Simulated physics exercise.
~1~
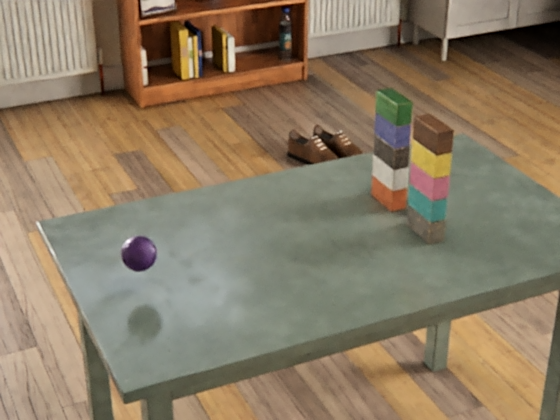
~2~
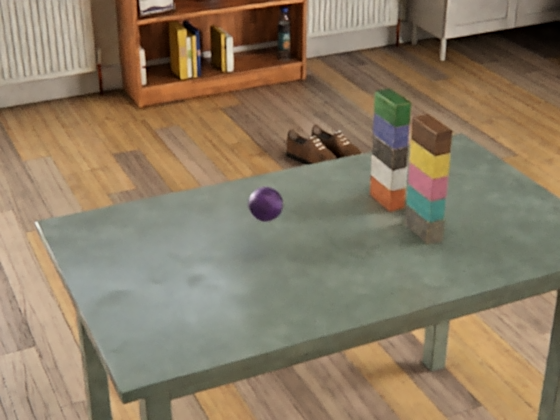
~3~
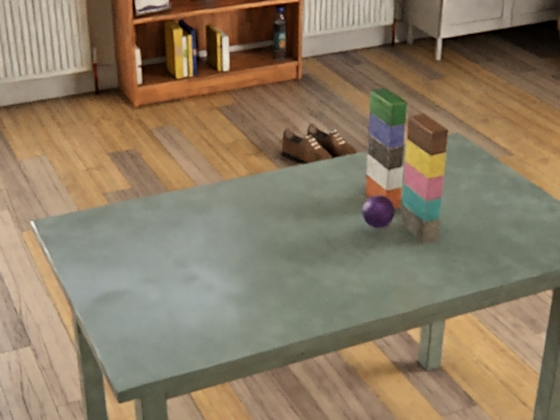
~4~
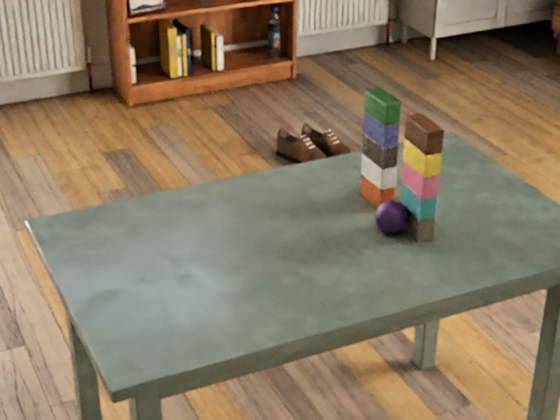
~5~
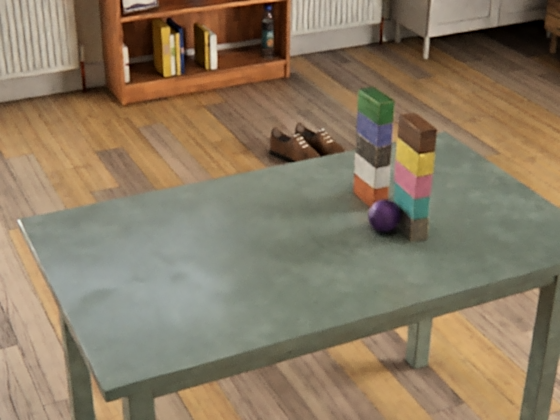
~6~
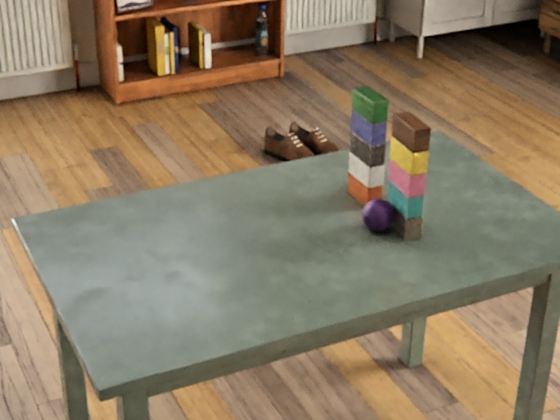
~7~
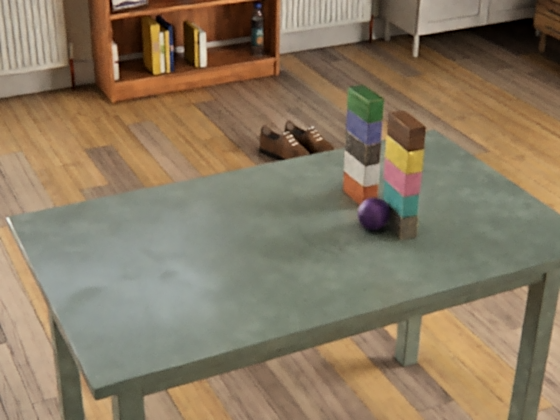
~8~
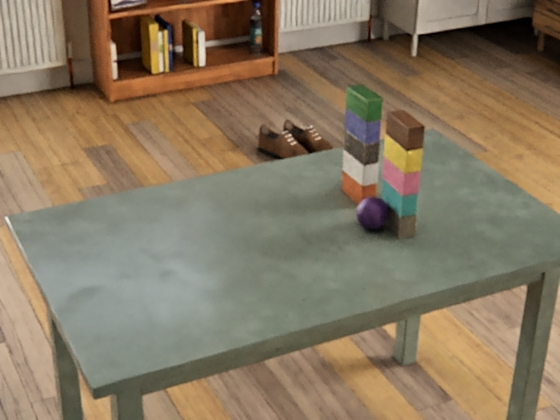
A purple ball flew in from the left over a grey-green table and came up against two side-by-side stacks of colorful blocks, then settled at their base, and both stacks were still standing at the end.
